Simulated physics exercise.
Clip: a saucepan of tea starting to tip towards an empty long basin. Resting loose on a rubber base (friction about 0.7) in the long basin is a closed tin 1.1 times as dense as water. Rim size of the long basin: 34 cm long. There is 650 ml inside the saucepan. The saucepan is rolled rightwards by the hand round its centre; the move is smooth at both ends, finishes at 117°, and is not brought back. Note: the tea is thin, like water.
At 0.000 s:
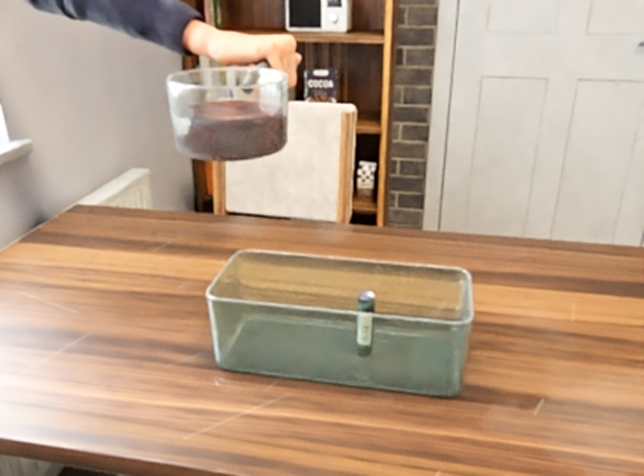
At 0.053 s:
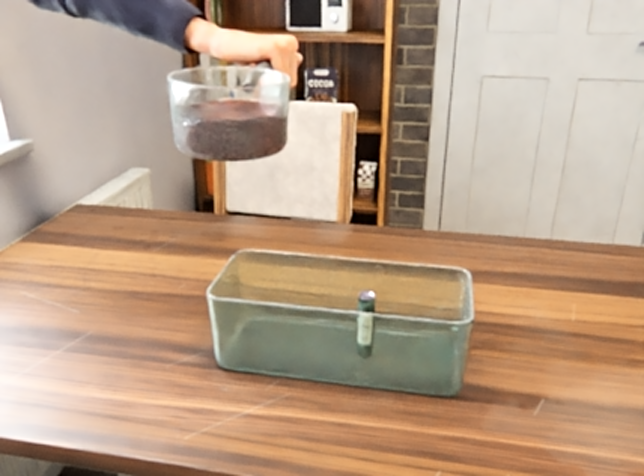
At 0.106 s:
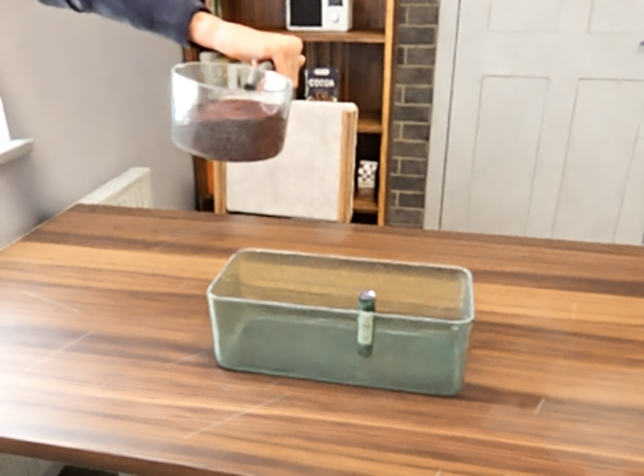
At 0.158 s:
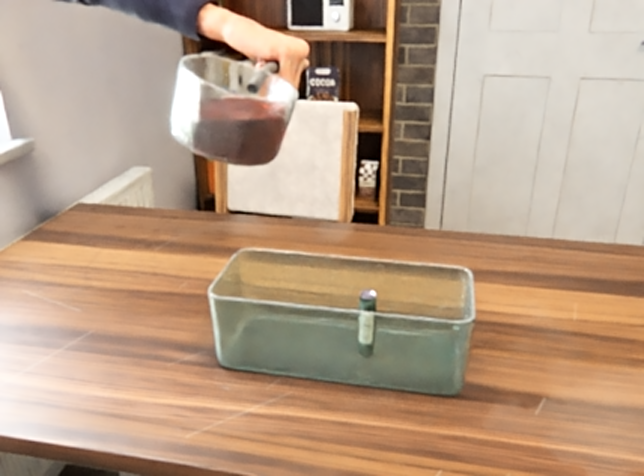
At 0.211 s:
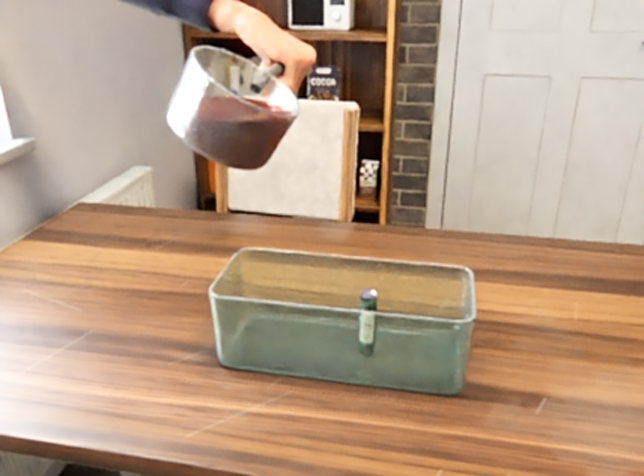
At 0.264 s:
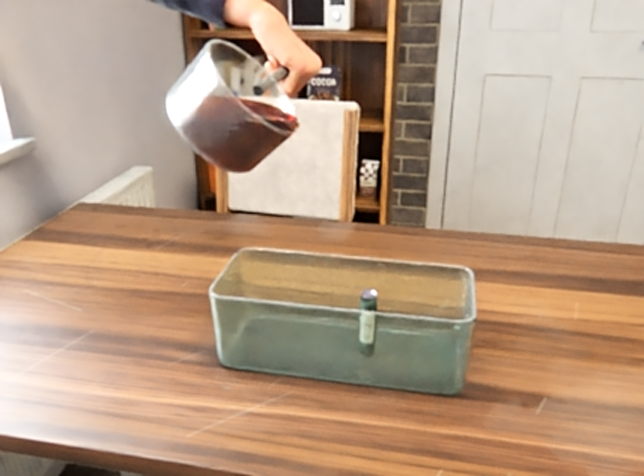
A hand tilts a glass saucepan of dark tea rightwards above a long basin on a table.
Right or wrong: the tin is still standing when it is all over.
Wrong, it has gone over.
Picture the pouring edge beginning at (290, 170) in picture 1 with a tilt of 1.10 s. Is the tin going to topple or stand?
Then the tin remains standing.
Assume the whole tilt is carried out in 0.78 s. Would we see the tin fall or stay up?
The tin would overturn.
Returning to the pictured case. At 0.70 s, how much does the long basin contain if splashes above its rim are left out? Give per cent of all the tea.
Near 82 in a hundred.
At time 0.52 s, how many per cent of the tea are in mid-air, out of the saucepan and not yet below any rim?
It comes to about 64 percent.
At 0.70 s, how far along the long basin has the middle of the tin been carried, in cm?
About 2 cm.
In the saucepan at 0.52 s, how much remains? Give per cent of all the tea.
Around 24 in a hundred.
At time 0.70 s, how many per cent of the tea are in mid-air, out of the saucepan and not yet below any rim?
About 14 percent.
Then, 0.52 s in, the tilt is 111° and 23 per cent is still to pour; the tin stands where it began.
Then, 0.70 s in, the tilt is 117° and 3 per cent is still to pour; the tin leans 10°.
Then, 0.90 s in, the tilt is 117° and 0 per cent is still to pour; the tin leans 50°.
Then, 1.11 s in, the tilt is 117° and 0 per cent is still to pour; the tin lies on its side.
Finally, the tin lies on its side.
